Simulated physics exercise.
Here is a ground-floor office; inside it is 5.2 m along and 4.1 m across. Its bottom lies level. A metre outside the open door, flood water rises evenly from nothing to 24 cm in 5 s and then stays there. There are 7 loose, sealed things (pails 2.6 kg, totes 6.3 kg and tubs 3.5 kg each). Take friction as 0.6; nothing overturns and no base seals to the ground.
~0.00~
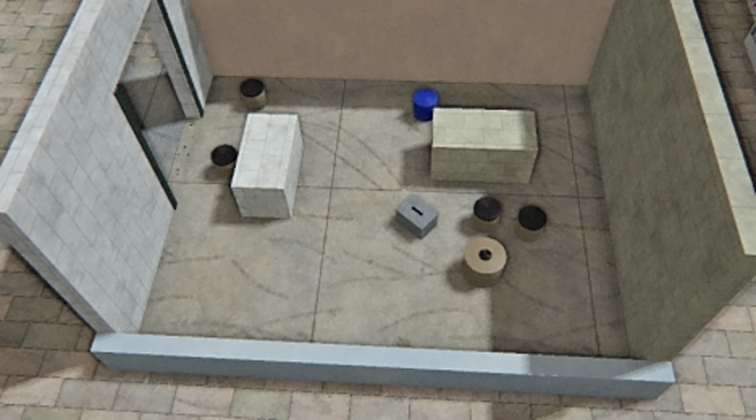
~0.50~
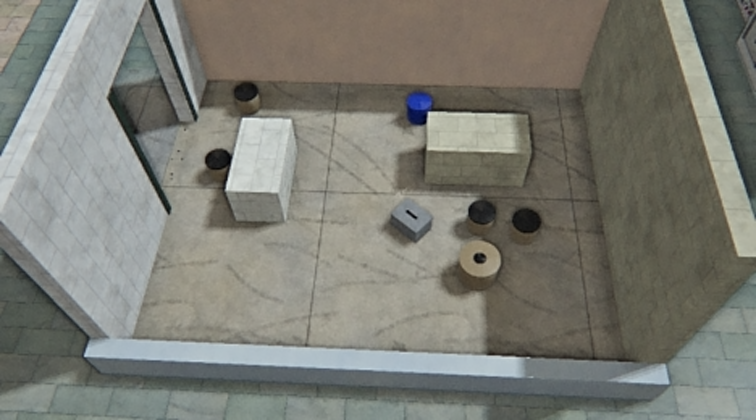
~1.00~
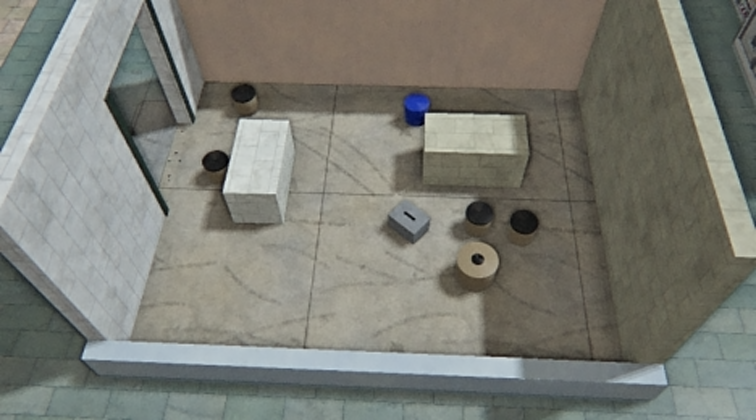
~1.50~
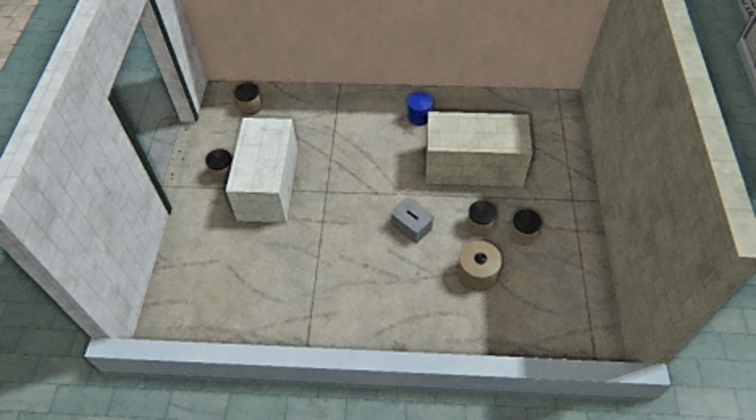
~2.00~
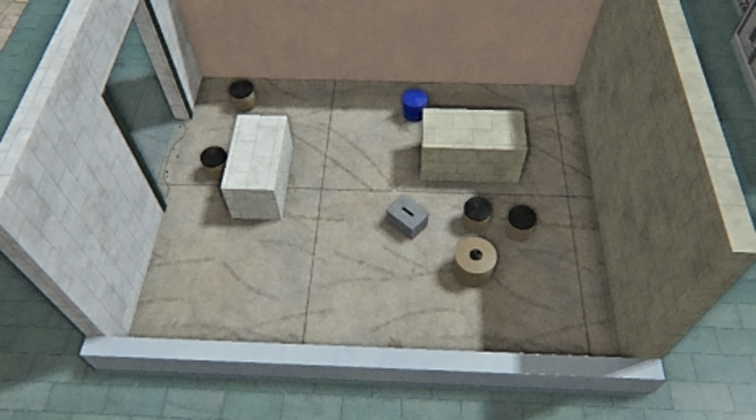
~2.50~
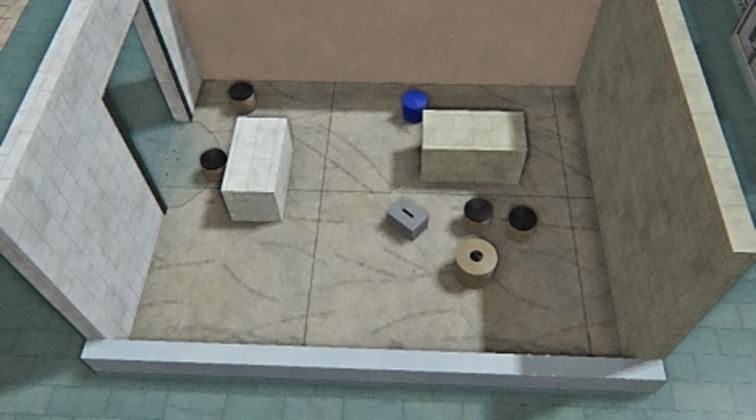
Water spreading over the paving outside an open-fronted room, then creeping in at the left doorway, while the objects inside stay still.
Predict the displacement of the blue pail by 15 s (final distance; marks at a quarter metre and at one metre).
Blue pail gets carried off.
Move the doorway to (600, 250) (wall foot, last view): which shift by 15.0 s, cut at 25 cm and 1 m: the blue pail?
In that case the blue pail travels far.
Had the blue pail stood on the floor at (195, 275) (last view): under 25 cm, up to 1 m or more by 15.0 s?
It travels far.
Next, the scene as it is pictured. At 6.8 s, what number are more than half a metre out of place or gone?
I count 2.
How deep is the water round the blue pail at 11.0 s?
Roughly 11 cm.
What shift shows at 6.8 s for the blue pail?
About 80 cm.
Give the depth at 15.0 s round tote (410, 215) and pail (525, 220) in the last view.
About 10 and 7 cm.
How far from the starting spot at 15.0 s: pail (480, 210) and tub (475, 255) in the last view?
In that order: 200 cm, 100 cm.
After 3.5 s the blue pail is near (415, 100), 0.0 m from its start, aground; 1 afloat.
After 6.8 s the blue pail is near (475, 119), 0.8 m from its start, afloat; 3 afloat.
After 11.0 s the blue pail is near (590, 242), 2.9 m from its start, afloat; 7 afloat.
After 15.0 s the blue pail is near (536, 294), 3.1 m from its start, afloat; 7 afloat.
